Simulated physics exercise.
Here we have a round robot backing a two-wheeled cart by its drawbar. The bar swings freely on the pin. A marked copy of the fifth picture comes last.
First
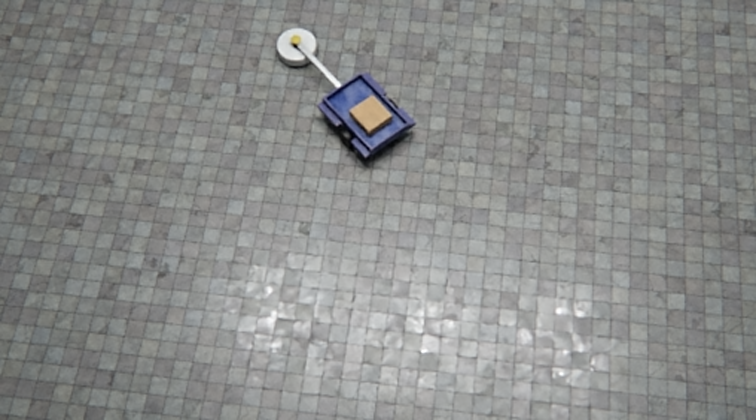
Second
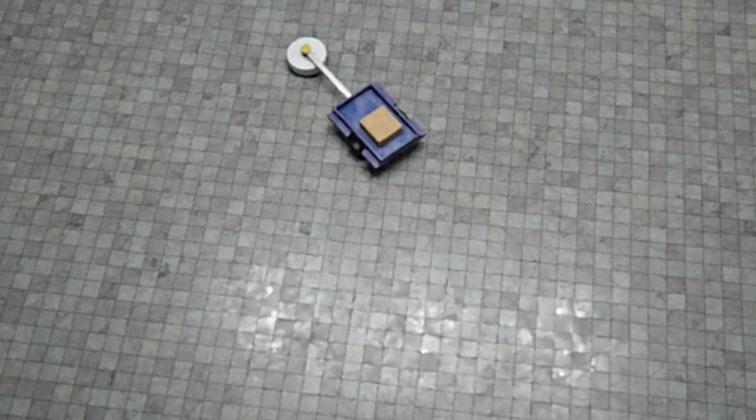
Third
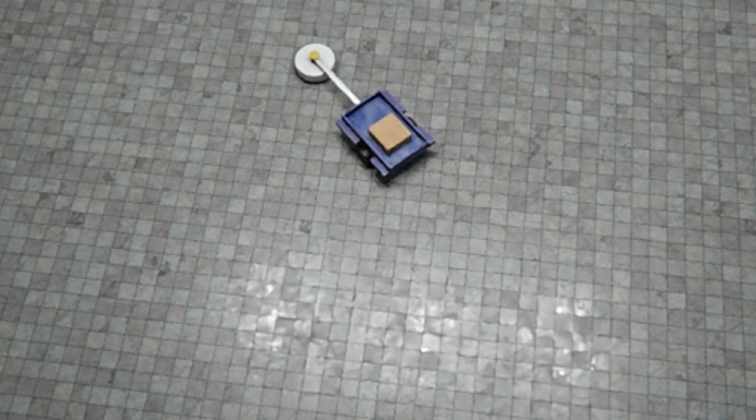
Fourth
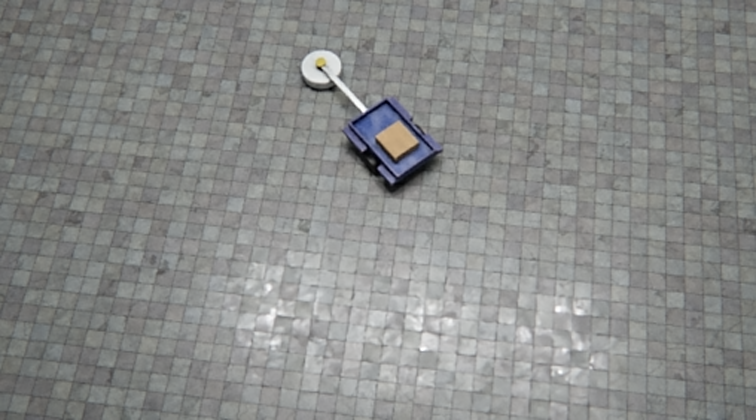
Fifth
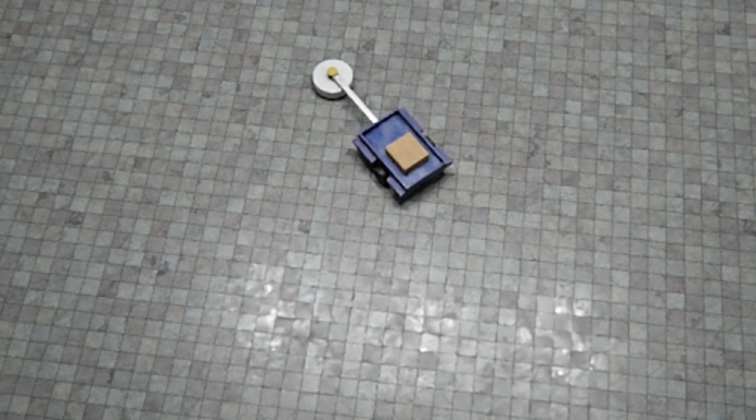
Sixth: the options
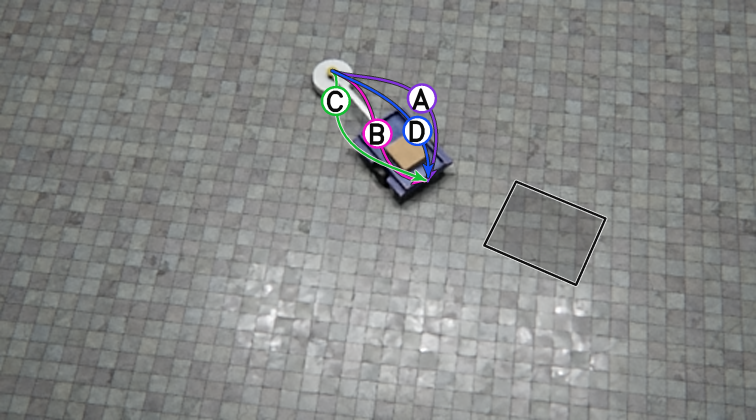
On a grey tiled floor, a round white robot slowly backing a blue cart by its bar, both edging down and right.
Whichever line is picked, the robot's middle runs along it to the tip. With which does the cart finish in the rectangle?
C is the one.
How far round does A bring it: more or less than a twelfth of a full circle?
More than that.
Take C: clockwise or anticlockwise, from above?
It turns anticlockwise.
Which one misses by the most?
The widest miss is A.
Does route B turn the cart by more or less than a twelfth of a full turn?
It turns less than that.
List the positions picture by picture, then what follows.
In the first picture, blue cart (366, 113); robot (297, 46).
In the second picture, robot (307, 55); blue cart (376, 124).
In the third picture, robot (315, 61); blue cart (385, 131).
In the fourth picture, robot (322, 68); blue cart (392, 139).
In the fifth picture, robot (333, 77); blue cart (402, 150).
On the marked copy, A from (332, 71) via (422, 98) to (428, 181); B from (332, 71) via (376, 127) to (425, 181); C from (332, 71) via (351, 143) to (426, 180); D from (332, 71) via (400, 110) to (428, 177); the bay at (545, 232).
With C. Early on, robot (339, 126), cart (435, 182).
Further on, robot (378, 167), cart (489, 209).
At the end, robot (428, 187), cart (542, 231); the cart stands in the bay.
As for the rest, A leaves the cart at (423, 295), out of the bay; B leaves the cart at (511, 269), out of the bay; D leaves the cart at (467, 291), out of the bay.
